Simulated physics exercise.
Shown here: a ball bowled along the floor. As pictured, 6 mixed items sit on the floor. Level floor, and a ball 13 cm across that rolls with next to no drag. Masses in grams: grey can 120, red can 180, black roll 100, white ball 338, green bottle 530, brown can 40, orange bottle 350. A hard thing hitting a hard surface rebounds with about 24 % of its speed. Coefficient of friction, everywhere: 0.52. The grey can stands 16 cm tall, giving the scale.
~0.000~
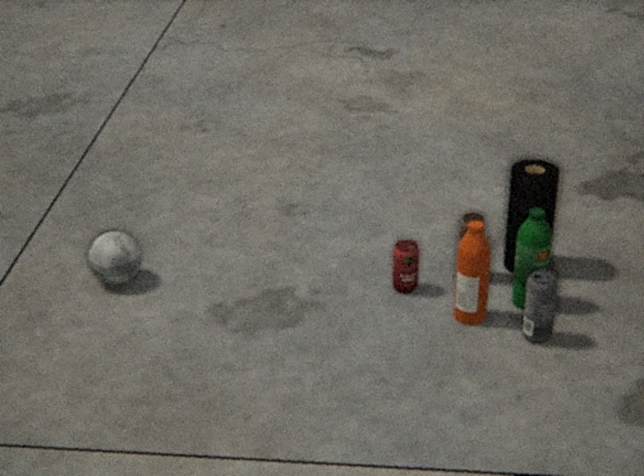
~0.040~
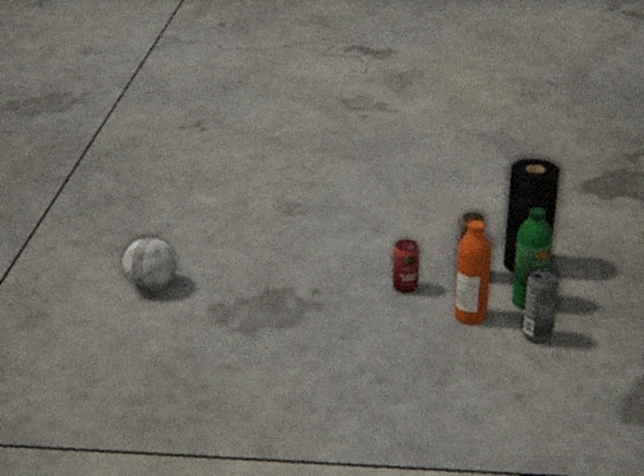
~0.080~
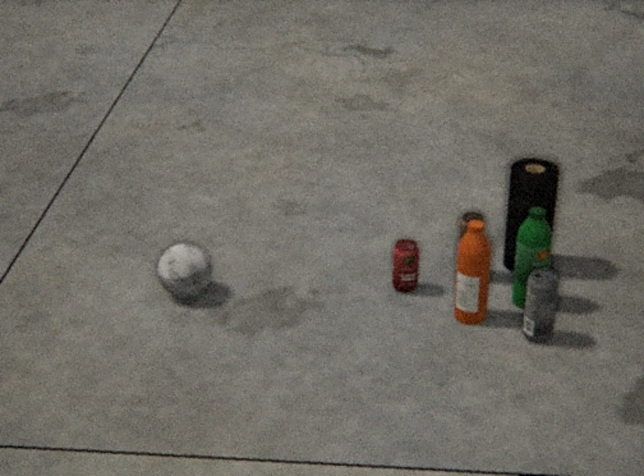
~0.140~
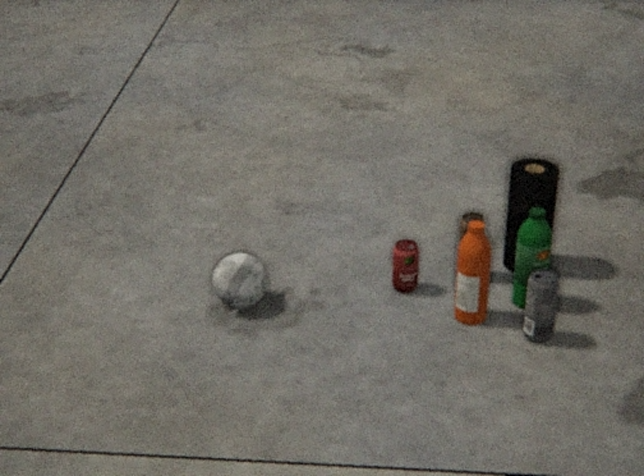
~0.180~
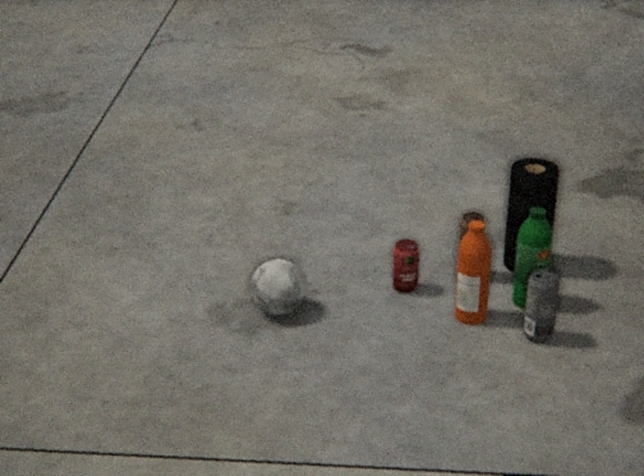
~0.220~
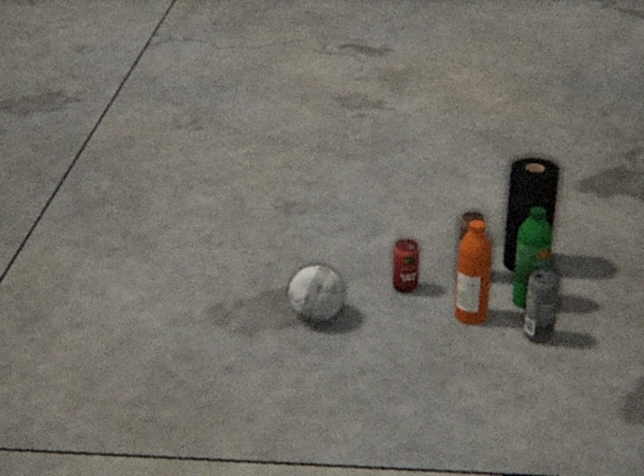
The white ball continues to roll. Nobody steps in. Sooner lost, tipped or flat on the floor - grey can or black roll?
It is the former of the two.
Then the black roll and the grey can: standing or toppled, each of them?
In the last frame the black roll remains up and the grey can does not stay up.
After 0.52 s, ball 118 cm along; white ball near (603, 354); grey can leaning 19° near (589, 293).
After 1.12 s, grey can on its side near (617, 295).
After 1.72 s, grey can on its side near (614, 292).
After 2.32 s, grey can on its side near (612, 290).
By the end (2.7 s), tipped over on the floor, grey can; the other 5 in place, give or take 8 cm. Seen from the same camera at the end, grey can near (611, 290), black roll near (530, 217). Grey can went at 0.56 s; black roll was never lost.
